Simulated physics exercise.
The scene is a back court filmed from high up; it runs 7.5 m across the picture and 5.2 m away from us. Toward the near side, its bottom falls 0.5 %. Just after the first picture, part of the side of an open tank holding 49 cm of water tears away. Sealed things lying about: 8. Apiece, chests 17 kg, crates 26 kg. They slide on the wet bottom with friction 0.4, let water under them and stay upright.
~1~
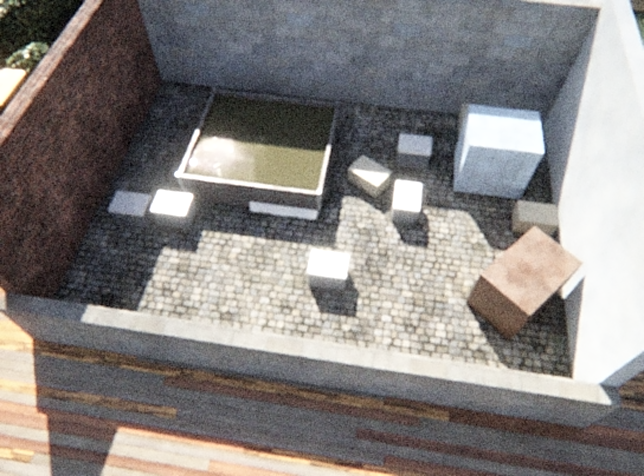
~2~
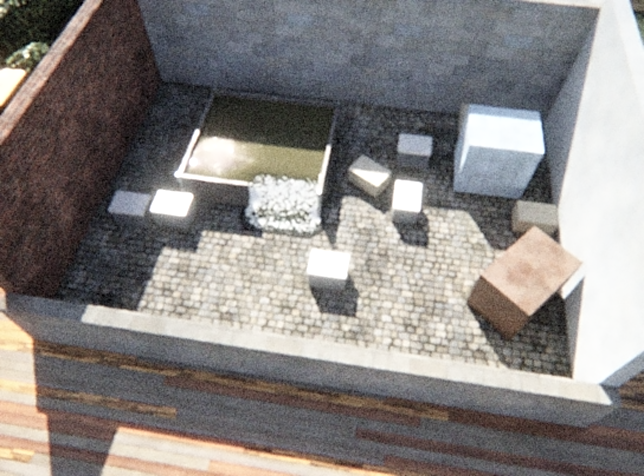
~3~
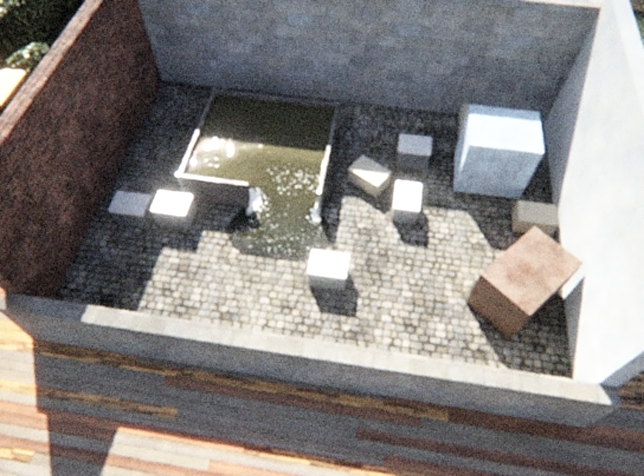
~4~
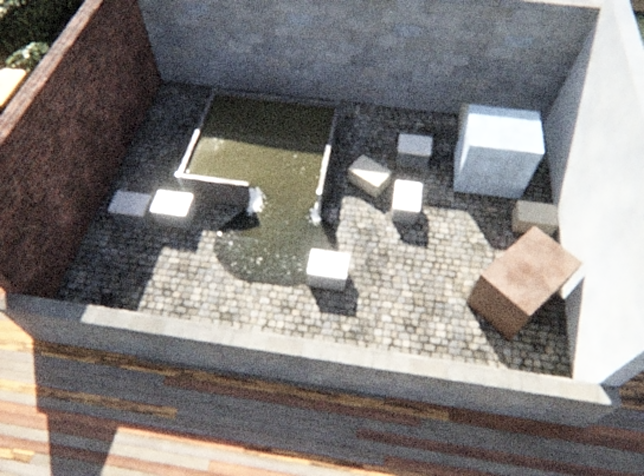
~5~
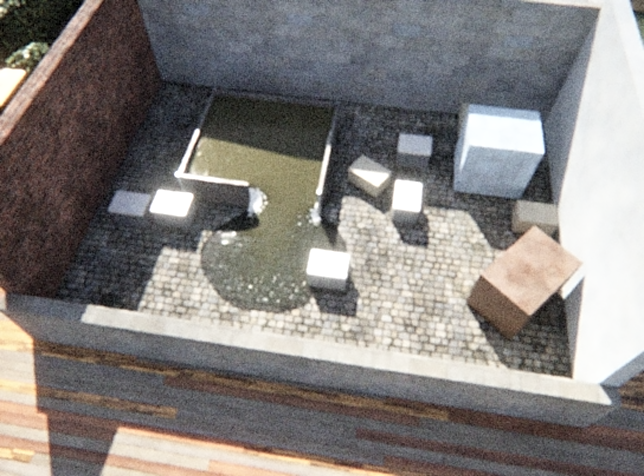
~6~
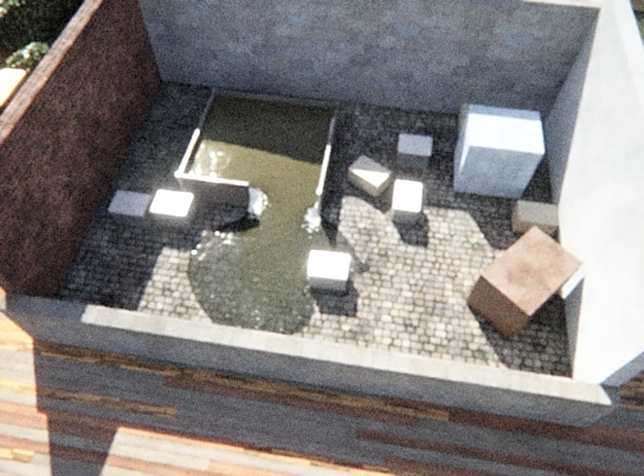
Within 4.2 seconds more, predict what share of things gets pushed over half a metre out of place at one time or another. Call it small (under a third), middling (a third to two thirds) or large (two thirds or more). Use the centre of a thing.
Small, under a third.
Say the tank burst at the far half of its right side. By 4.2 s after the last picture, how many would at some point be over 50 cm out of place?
The answer then is 3.
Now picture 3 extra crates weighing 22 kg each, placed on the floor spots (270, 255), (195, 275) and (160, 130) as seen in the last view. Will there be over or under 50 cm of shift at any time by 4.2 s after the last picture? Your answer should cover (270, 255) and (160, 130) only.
In turn: More, less.
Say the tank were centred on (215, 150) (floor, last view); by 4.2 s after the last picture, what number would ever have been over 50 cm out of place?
Result: 1 of them.
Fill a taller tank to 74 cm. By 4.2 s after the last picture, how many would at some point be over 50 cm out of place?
I count 2 of them in that case.
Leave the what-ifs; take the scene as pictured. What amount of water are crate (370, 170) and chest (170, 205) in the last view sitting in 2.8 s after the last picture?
Depth approx. 0 cm / 1 cm.
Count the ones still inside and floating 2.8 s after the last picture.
The count is 1.
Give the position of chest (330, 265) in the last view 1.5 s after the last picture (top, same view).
Near (440, 337).
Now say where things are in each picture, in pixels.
A chest at (329, 264), on the bottom; a chest at (172, 203), on the bottom; water covers 4.5 m2; 0 of 8 have shifted, in the first frame.
A chest at (329, 264), on the bottom; a chest at (172, 203), on the bottom; water covers 5.0 m2; 0 of 8 have shifted, in the second frame.
A chest at (329, 264), on the bottom; a chest at (172, 203), on the bottom; water covers 5.7 m2; 0 of 8 have shifted, in the third frame.
A chest at (329, 264), on the bottom; a chest at (172, 203) rests on the ground; water covers 6.5 m2; 0 of 8 have shifted, in the fourth frame.
A chest at (329, 264), on the bottom; a chest at (172, 203) rests on the ground; water covers 7.4 m2; 0 of 8 have shifted, in the fifth frame.
A chest at (329, 264) rests on the ground; a chest at (172, 203), on the bottom; water covers 8.4 m2; 0 of 8 have shifted, in the sixth frame.
Then, 0.4 s after the last picture 0 of 8 are over 50 cm from their spots; 0 afloat.
Then, 1.5 s after the last picture 1 of 8 are over 50 cm from their spots; 0 afloat.
Then, 2.8 s after the last picture 1 of 8 are over 50 cm from their spots; 1 afloat.
Then, 4.2 s after the last picture 1 of 8 are over 50 cm from their spots, and 1 have been at some point; 1 afloat.
